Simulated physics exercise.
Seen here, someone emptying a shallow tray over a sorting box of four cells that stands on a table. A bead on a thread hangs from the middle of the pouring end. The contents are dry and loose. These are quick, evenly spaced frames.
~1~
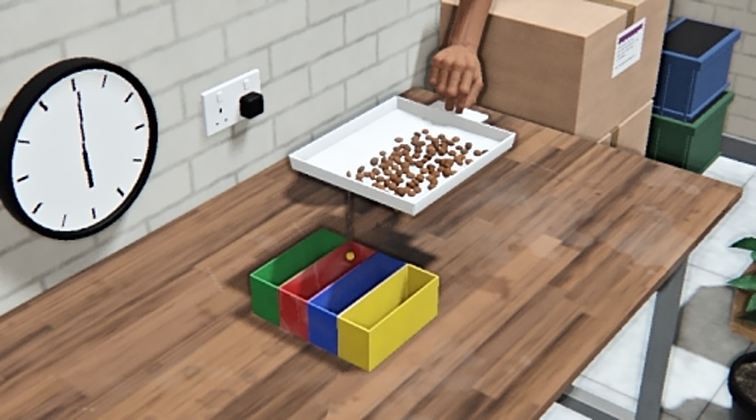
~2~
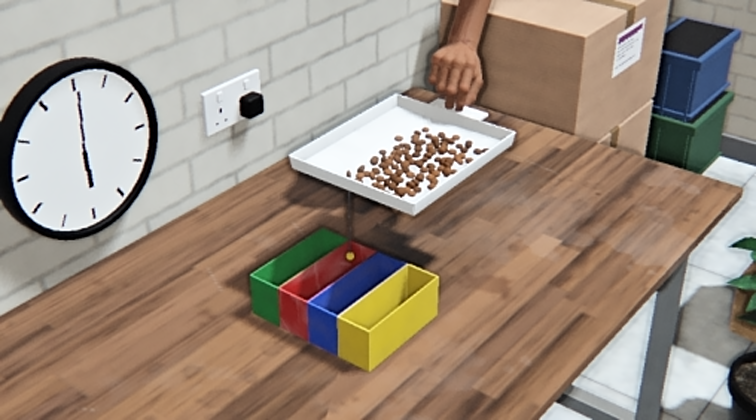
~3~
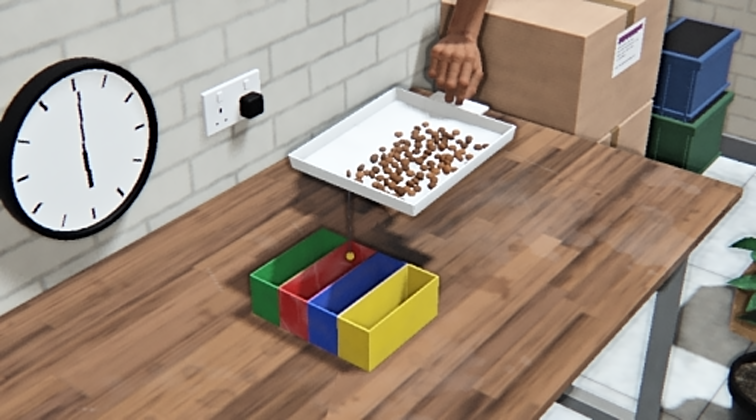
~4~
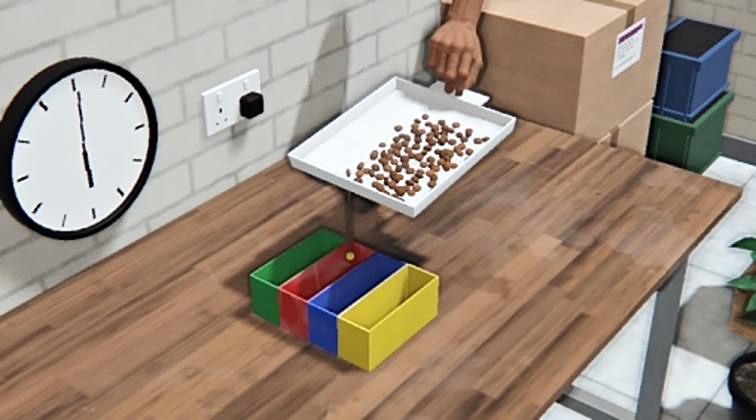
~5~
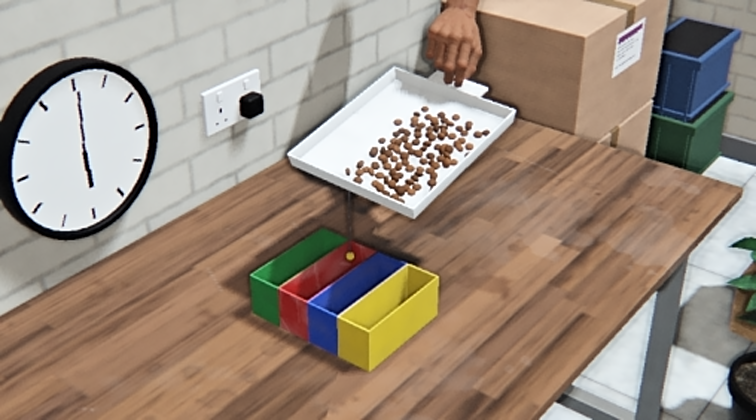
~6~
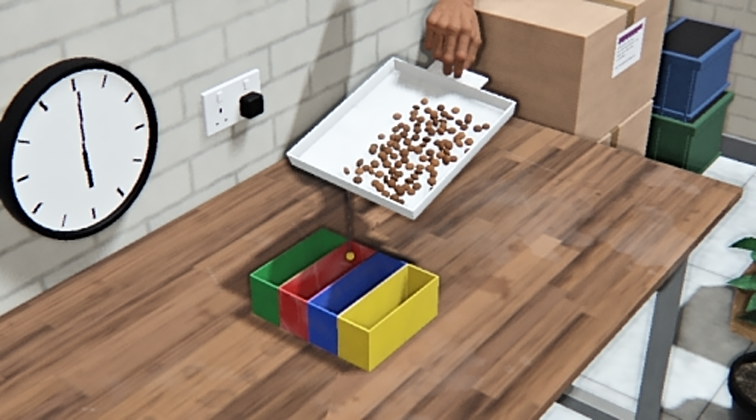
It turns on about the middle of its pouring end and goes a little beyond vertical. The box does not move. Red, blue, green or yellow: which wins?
Fullest: The yellow cell.
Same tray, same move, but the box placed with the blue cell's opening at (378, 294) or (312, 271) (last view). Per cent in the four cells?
First some 100, then 30 per cent.
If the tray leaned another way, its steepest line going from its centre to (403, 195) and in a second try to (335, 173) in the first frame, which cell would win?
First yellow, then that green cell.
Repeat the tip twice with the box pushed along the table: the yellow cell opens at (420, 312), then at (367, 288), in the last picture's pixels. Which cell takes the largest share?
In turn: The blue one; the cell in yellow.
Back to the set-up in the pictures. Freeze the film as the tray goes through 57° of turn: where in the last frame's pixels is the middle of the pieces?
Roughly at (391, 175).
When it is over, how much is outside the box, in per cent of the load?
Some 10 per cent.
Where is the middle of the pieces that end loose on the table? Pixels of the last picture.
Near (427, 367).
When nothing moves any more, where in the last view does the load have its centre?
At about (370, 335).
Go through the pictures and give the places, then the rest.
Corners of the pouring end near (292, 155) and (414, 202), level; middle of the load near (419, 164), bits of dog kibble; bead on its thread near (350, 256); green cell near (265, 297); red cell near (294, 311); blue cell near (323, 325); yellow cell near (354, 340), in the first picture.
Corners of the pouring end near (292, 155) and (414, 202), level; middle of the load near (419, 164), in the second picture.
Corners of the pouring end near (292, 155) and (413, 203), tipped barely, lowest at the right corner; middle of the load near (419, 161), in the third picture.
Corners of the pouring end near (291, 154) and (413, 205), tipped a little, lowest at the right corner; middle of the load near (419, 157), in the fourth picture.
Corners of the pouring end near (291, 154) and (413, 207), tipped a little, lowest at the right corner; middle of the load near (419, 154), in the fifth picture.
Corners of the pouring end near (290, 153) and (413, 209), tipped clearly, lowest at the right corner; middle of the load near (418, 150); green cell near (265, 297); red cell near (294, 311); blue cell near (323, 325); yellow cell near (354, 340), in the sixth picture.
Shortly afterwards, tray tipped steeply; the whole lot on the tray.
Next, tray tipped right over; near two thirds on the tray; a little in the yellow cell; only a few in the blue cell; only a few in the red cell; near a quarter falling or outside the box.
Some moments later, tray tipped past a quarter turn; near half in the yellow cell; near a quarter in the blue cell; a little in the red cell; a little falling or outside the box.
In the end, tray tipped past a quarter turn; near half in the yellow cell; near a quarter in the blue cell; a little in the red cell; none at all in the green cell; a little outside the box.
